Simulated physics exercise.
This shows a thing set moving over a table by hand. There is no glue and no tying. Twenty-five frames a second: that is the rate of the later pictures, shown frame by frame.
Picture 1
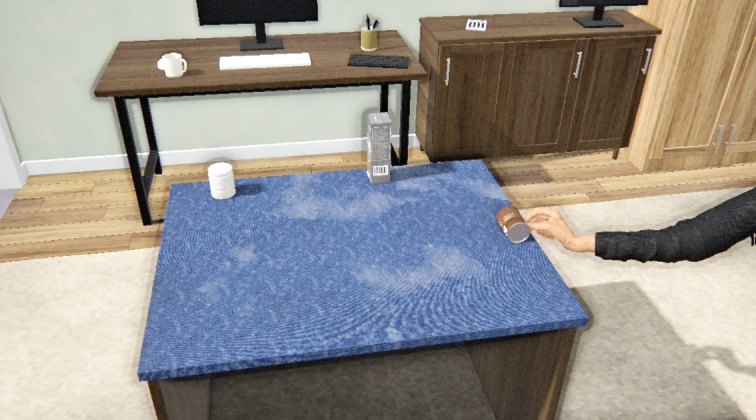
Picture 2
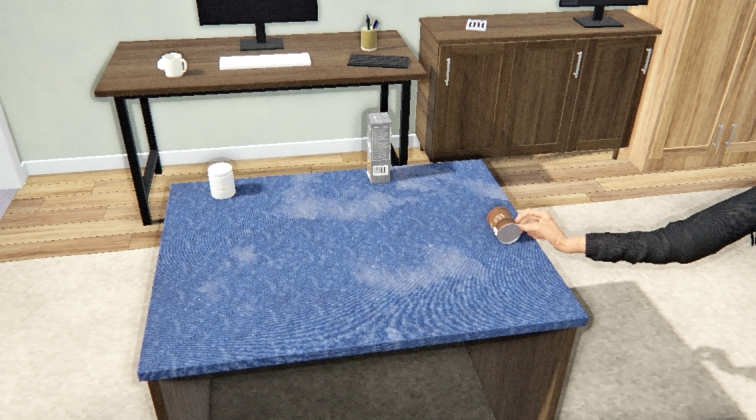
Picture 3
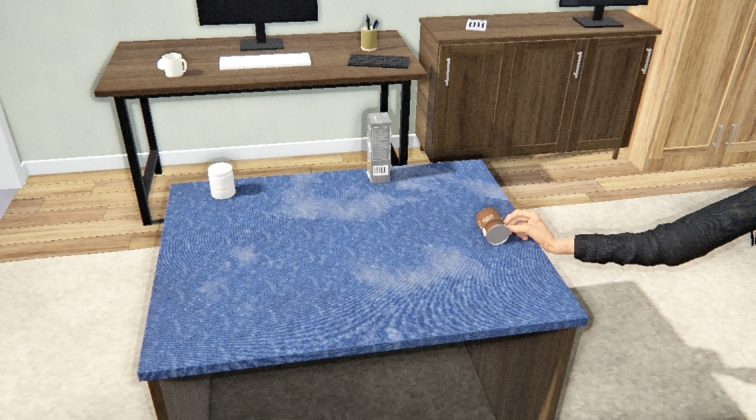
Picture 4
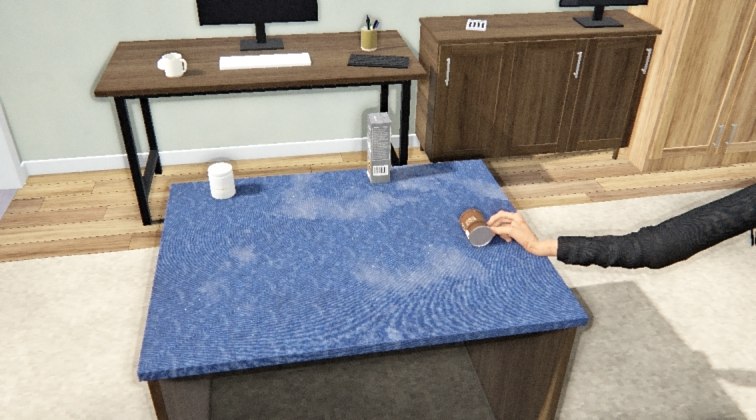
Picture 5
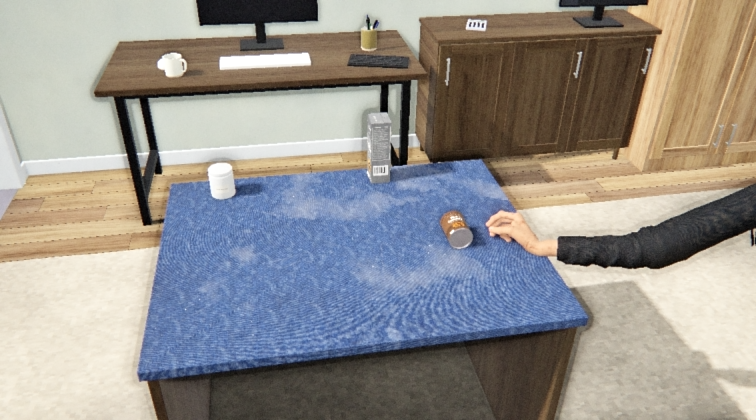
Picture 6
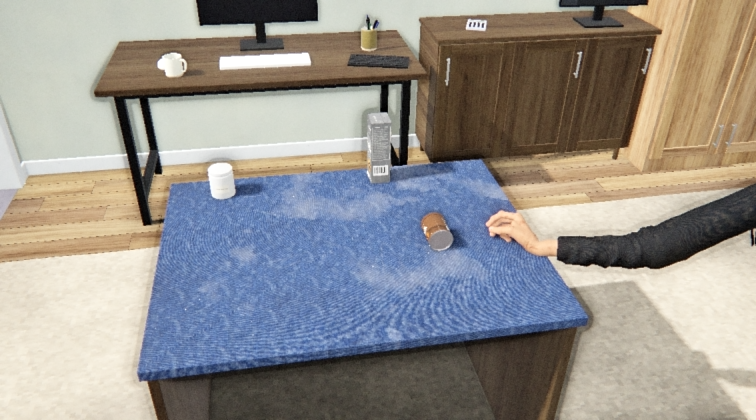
A brown tin lies on its side on a blue-topped table, seen from a fixed, raised view in a room with wooden furniture. A white cylindrical container sits at the back left and a grey box at the back, with a desk and cabinet behind. A hand in a dark sleeve pushes the tin leftward from the right, then stays still as it rolls on alone.
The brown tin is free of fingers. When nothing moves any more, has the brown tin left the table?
Comes down.
Then, 0.30 s after the last picture, brown tin rolled well along near (292, 246).
Then, 0.60 s after the last picture, brown tin now off the table.
Then, 0.90 s after the last picture, things are still on the move.
By the end, off the table, brown tin.
